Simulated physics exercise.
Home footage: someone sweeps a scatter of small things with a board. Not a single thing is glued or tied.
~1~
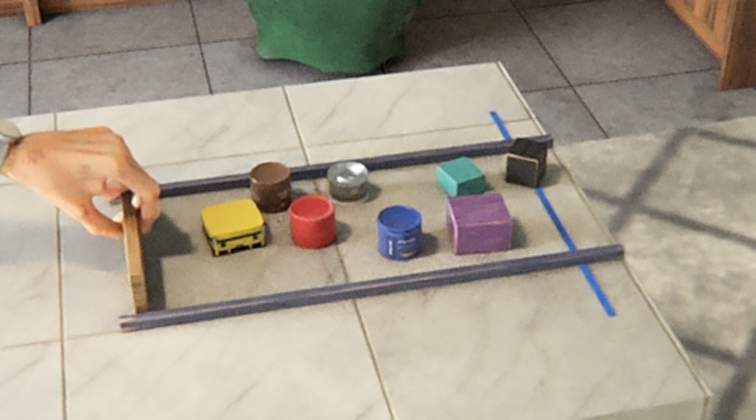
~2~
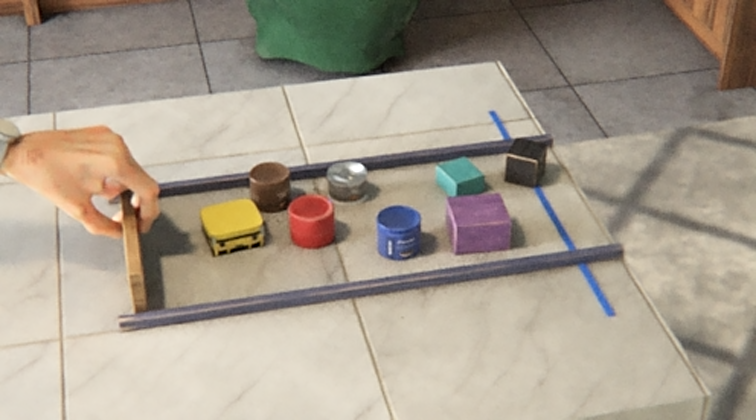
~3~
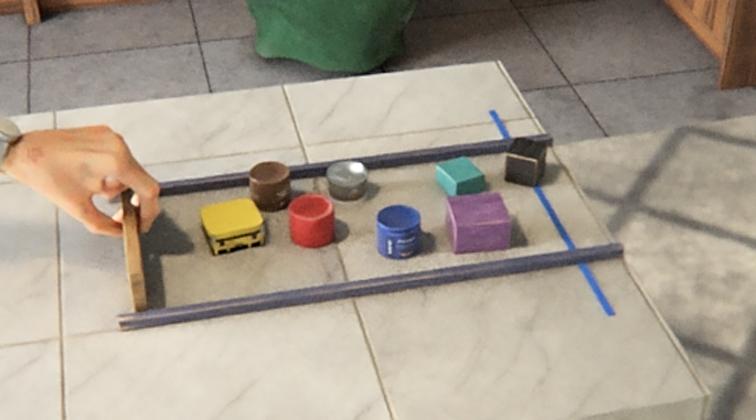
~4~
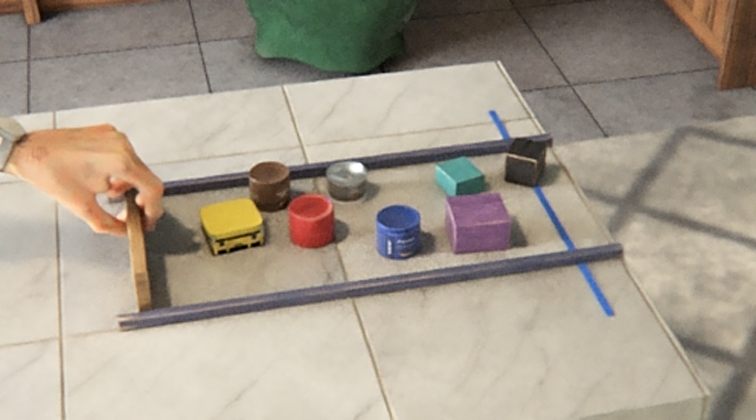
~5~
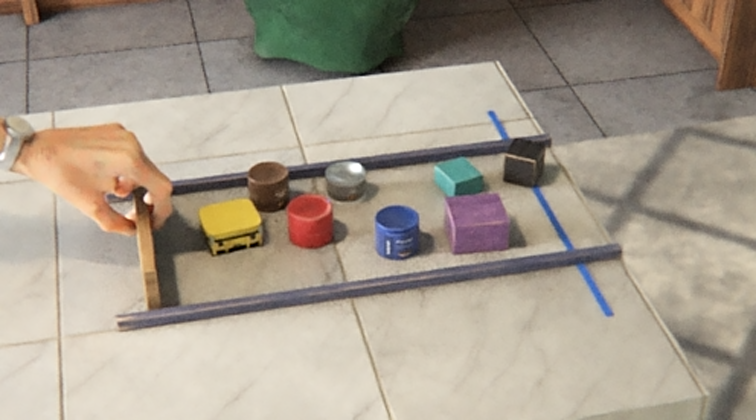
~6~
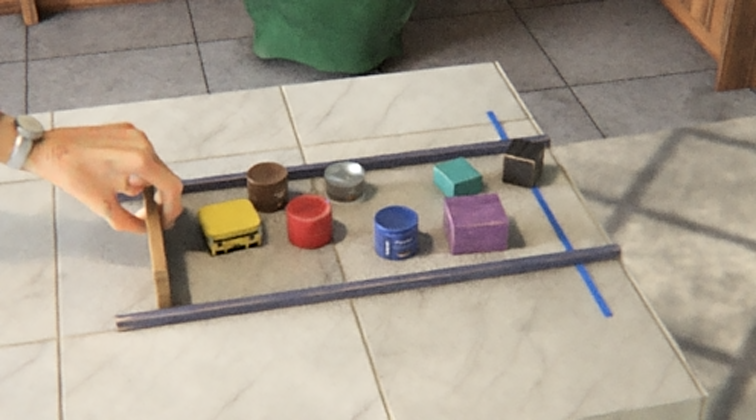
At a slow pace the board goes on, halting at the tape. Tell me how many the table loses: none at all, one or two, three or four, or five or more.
The table loses five or more.
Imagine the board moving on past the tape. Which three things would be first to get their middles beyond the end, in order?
In order: The black block, the turquoise block and the red lid.
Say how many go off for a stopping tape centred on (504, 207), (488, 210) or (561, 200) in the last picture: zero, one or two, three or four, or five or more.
Going through the tapes in order, the count is just one or two, then one to two, then five or more.
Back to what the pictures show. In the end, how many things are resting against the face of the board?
It's 3 of them.
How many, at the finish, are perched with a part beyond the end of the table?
Answer: 1.
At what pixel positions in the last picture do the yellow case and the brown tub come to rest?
The yellow case ends at (564, 184) and the brown tub at (537, 147).
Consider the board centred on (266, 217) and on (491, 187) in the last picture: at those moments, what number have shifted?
First position 3; second position 8.
Soon after, none off yet; black block at rest near (523, 163); turquoise block at rest near (458, 179); purple block at rest near (475, 224).
Then, none off yet; black block at rest near (523, 163); turquoise block moving near (463, 178); purple block moved a little near (495, 226).
Further on, none off yet; black block tipped a little near (587, 162); turquoise block moved well along near (548, 170); purple block moved about its own width near (563, 225).
By the end, the number that fall off is five or more; fallen, red lid, grey pot, purple block, turquoise block and black block.
